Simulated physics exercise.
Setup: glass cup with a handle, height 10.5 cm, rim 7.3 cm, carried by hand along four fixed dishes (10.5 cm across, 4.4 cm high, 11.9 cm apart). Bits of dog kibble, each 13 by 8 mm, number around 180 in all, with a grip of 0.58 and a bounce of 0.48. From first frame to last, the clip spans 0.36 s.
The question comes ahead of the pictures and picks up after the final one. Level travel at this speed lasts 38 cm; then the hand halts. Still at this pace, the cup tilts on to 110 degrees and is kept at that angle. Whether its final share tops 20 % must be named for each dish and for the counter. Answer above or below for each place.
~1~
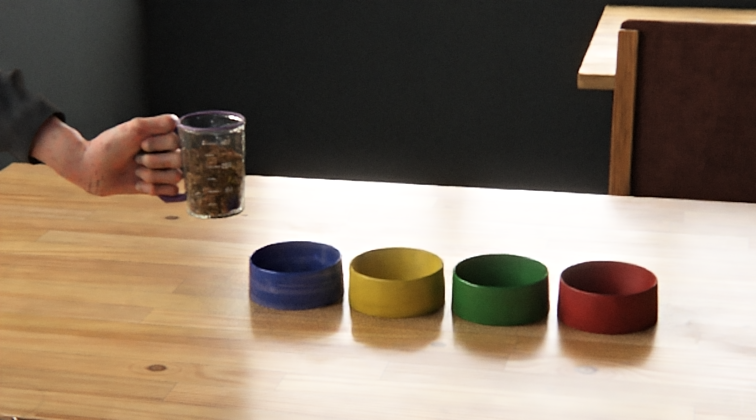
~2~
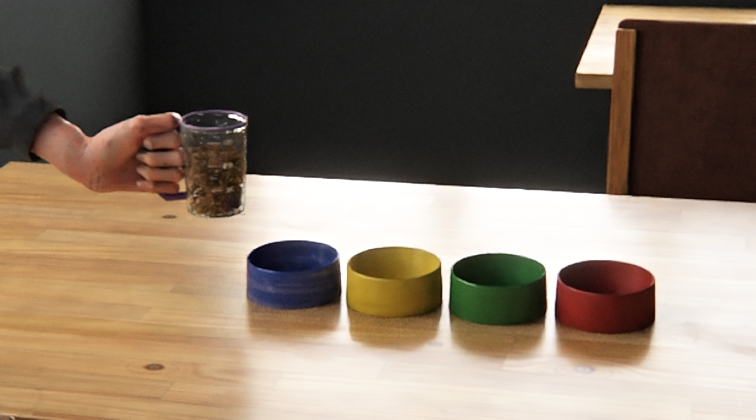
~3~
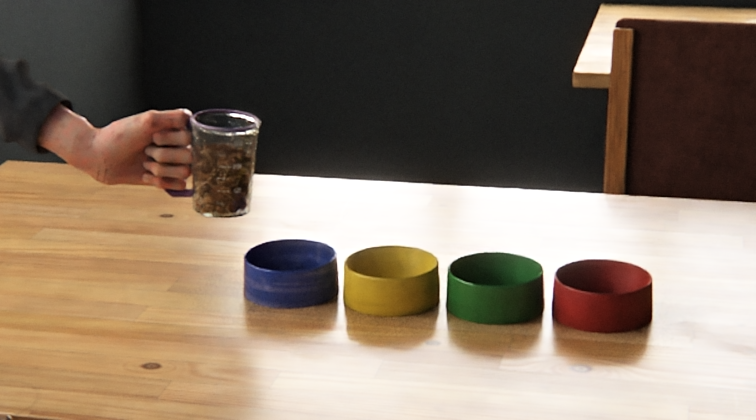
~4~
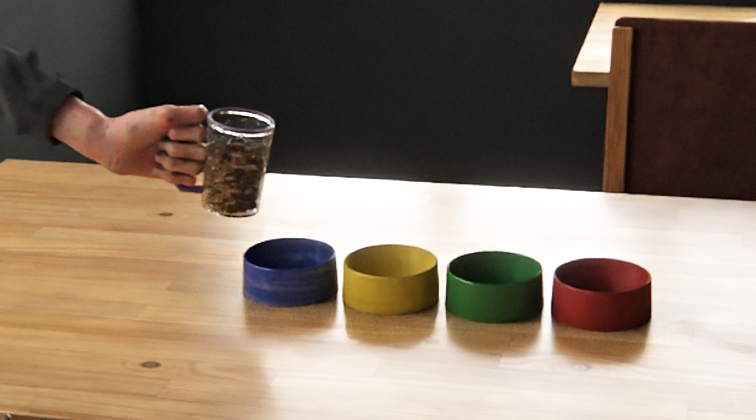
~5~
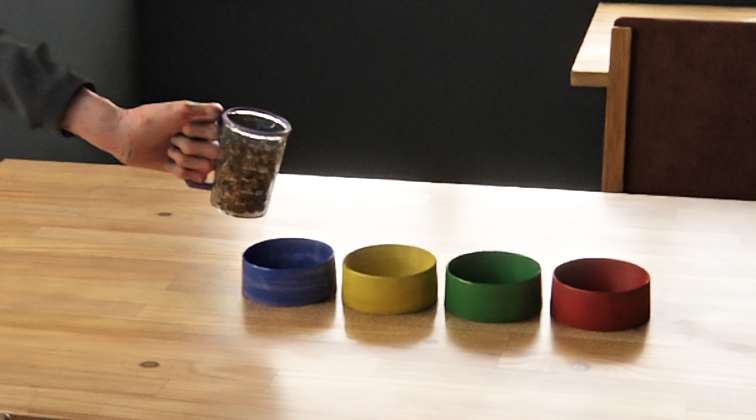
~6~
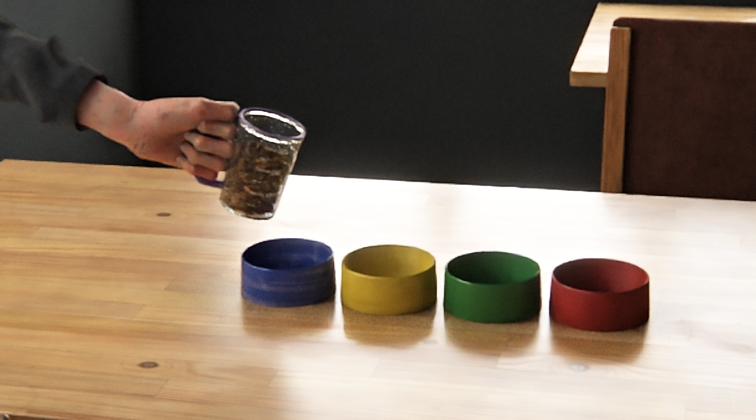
Red: Above, blue: Below, green: Below, yellow: Below, counter: Below.
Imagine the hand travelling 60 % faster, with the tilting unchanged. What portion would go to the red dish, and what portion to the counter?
Result - red dish: 90; counter: 0.
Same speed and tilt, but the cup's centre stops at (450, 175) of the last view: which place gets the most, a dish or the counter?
Most of it ends up at green.
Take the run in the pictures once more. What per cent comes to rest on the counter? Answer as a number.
0 per cent.
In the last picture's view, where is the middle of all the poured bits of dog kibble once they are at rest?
Around (598, 296).
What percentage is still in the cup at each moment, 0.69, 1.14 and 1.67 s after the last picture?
Series: 100 / 100 / 55 per cent.
Then, 0.69 s after the last picture, tilt 63 degrees; cup holds 100 %.
Then, 1.14 s after the last picture, tilt 92 degrees; cup holds 100 %.
Then, 1.67 s after the last picture, tilt 110 degrees; cup holds 55 %, red 35 %.
In the end, red 95 %, blue 0 %, green 0 %, yellow 0 %, counter 0 %, cup 5 %.
